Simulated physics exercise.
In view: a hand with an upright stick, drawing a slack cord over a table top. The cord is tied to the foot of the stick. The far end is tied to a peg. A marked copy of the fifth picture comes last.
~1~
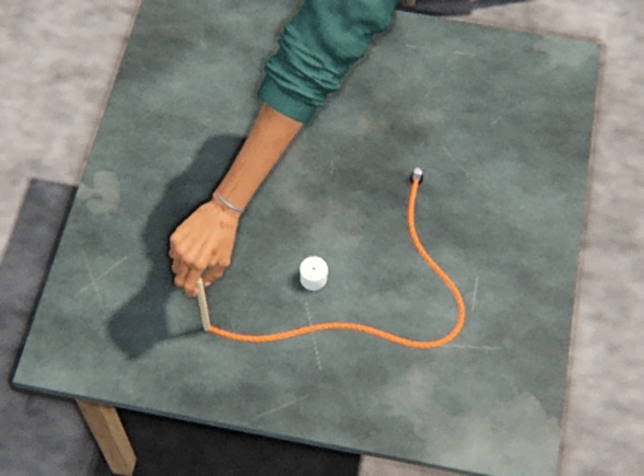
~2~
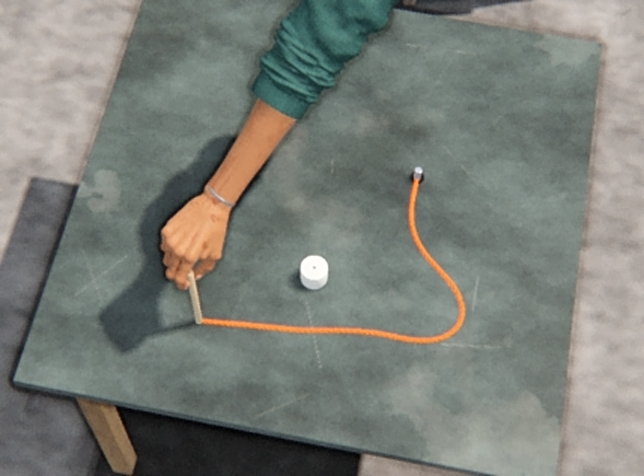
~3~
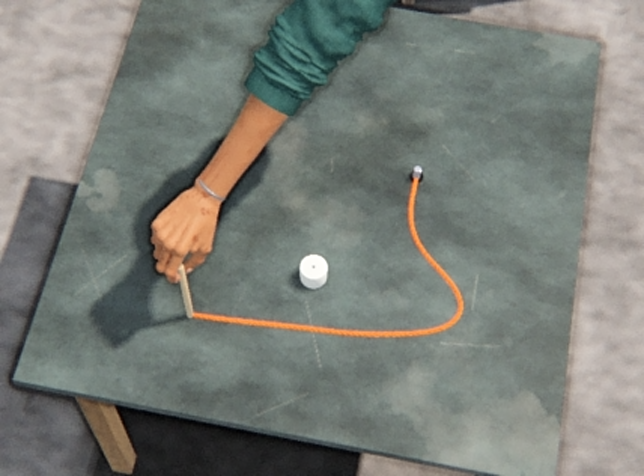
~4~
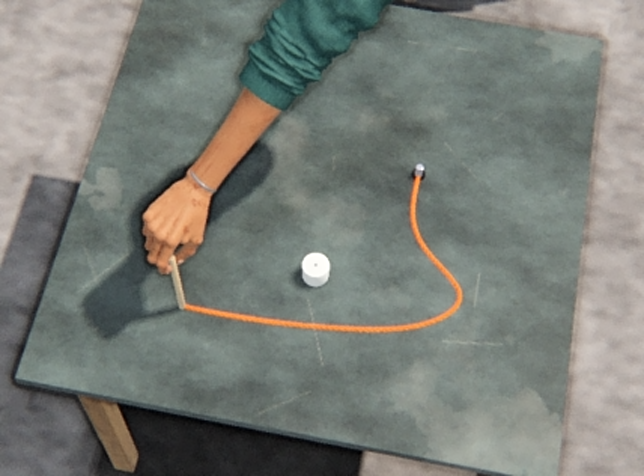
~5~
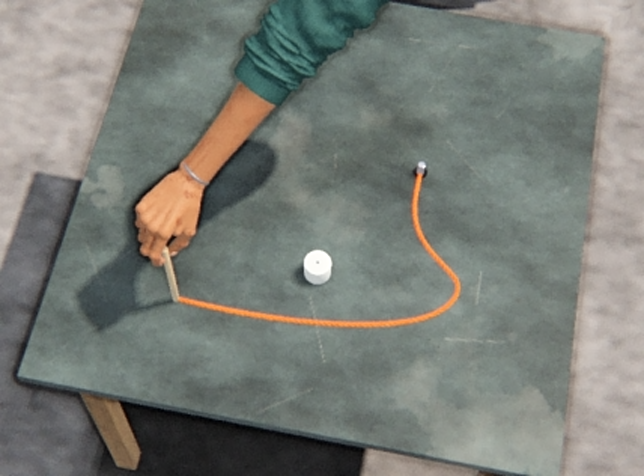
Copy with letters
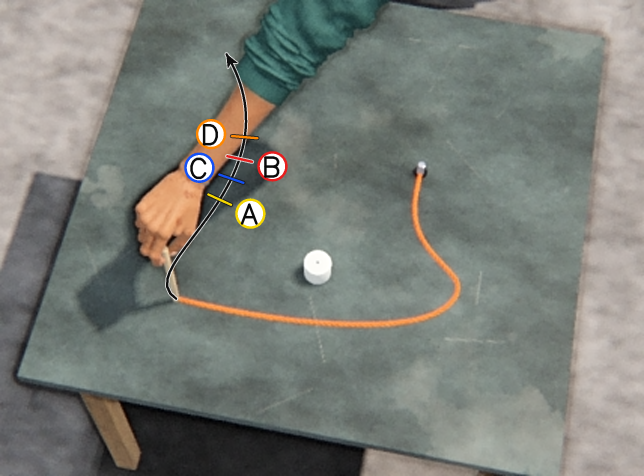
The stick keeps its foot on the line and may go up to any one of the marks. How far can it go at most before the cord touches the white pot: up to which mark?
At C, and not beyond.
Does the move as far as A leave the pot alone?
For that mark, yes.
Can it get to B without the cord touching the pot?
No.
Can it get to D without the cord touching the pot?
No.
On the marked copy, A at (220, 200); B at (239, 159); C at (231, 179); D at (245, 137); the route from (176, 299) via (233, 175) to (227, 54).
Taking C. A third of the way, foot of the stick (180, 255), middle of the cord (385, 319).
Two thirds of the way, foot of the stick (210, 214), middle of the cord (382, 318).
When it is over, foot of the stick (231, 179), middle of the cord (377, 314); nothing has been touched.
As for the rest, A is safe but short; B brings the cord against the pot; D brings the cord against the pot.
